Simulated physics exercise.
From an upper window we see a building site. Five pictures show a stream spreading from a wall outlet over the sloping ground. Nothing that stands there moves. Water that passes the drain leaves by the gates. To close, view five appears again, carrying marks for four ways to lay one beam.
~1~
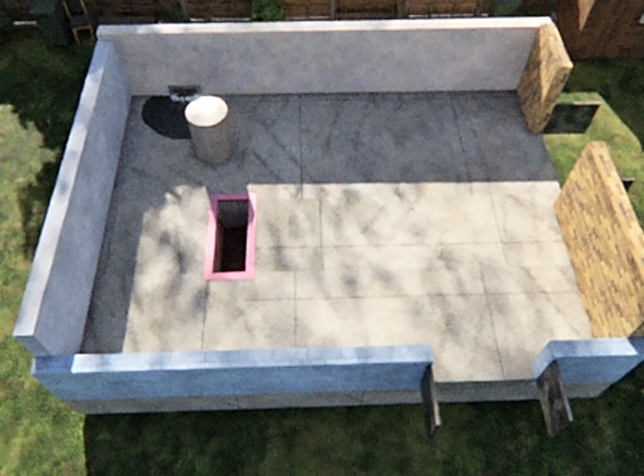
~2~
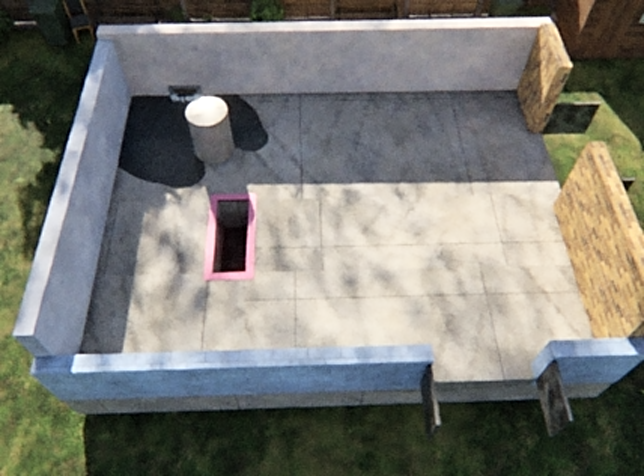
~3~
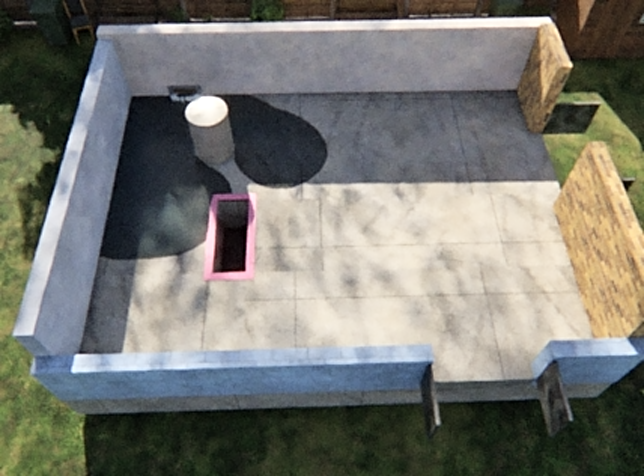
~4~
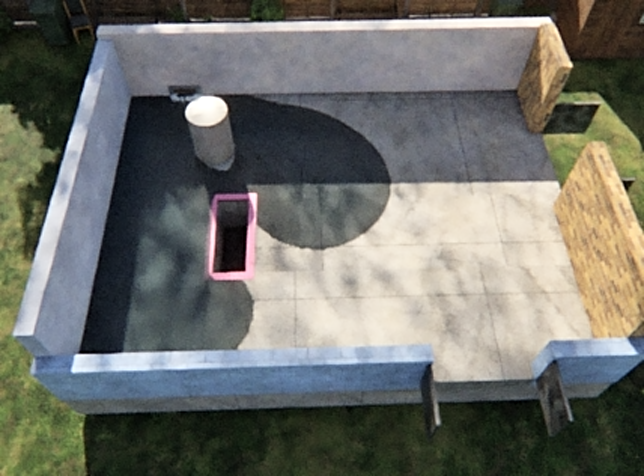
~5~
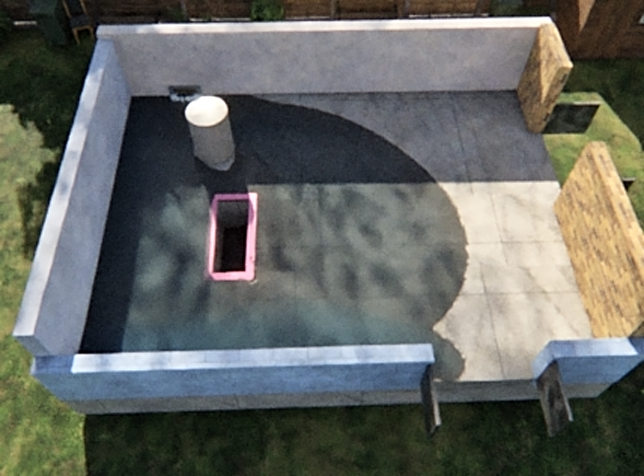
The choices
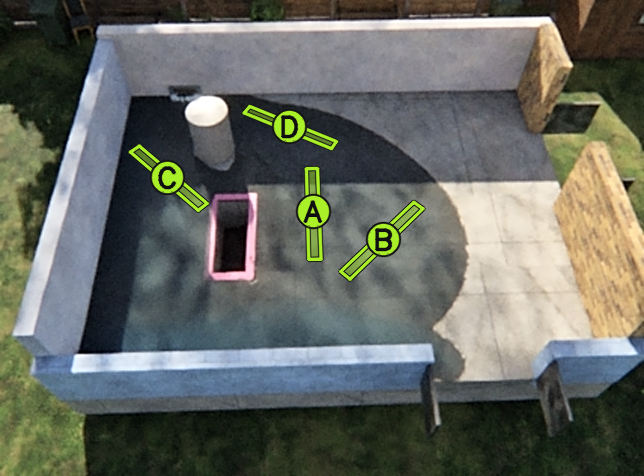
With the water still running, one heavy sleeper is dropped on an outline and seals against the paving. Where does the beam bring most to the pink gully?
I would pick spot C.
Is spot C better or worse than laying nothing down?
Better.
On the marked copy, A from (314, 259) to (311, 168); B from (345, 275) to (418, 205); C from (134, 149) to (202, 206); D from (246, 109) to (333, 145).
With A, about 18 % of the stream goes into the pink gully, about 81 % out by the gates.
With B, about 21 % of the stream goes into the pink gully, about 78 % out by the gates.
With C, about 34 % of the stream goes into the pink gully, about 65 % out by the gates.
With D, about 18 % of the stream goes into the pink gully, about 81 % out by the gates.
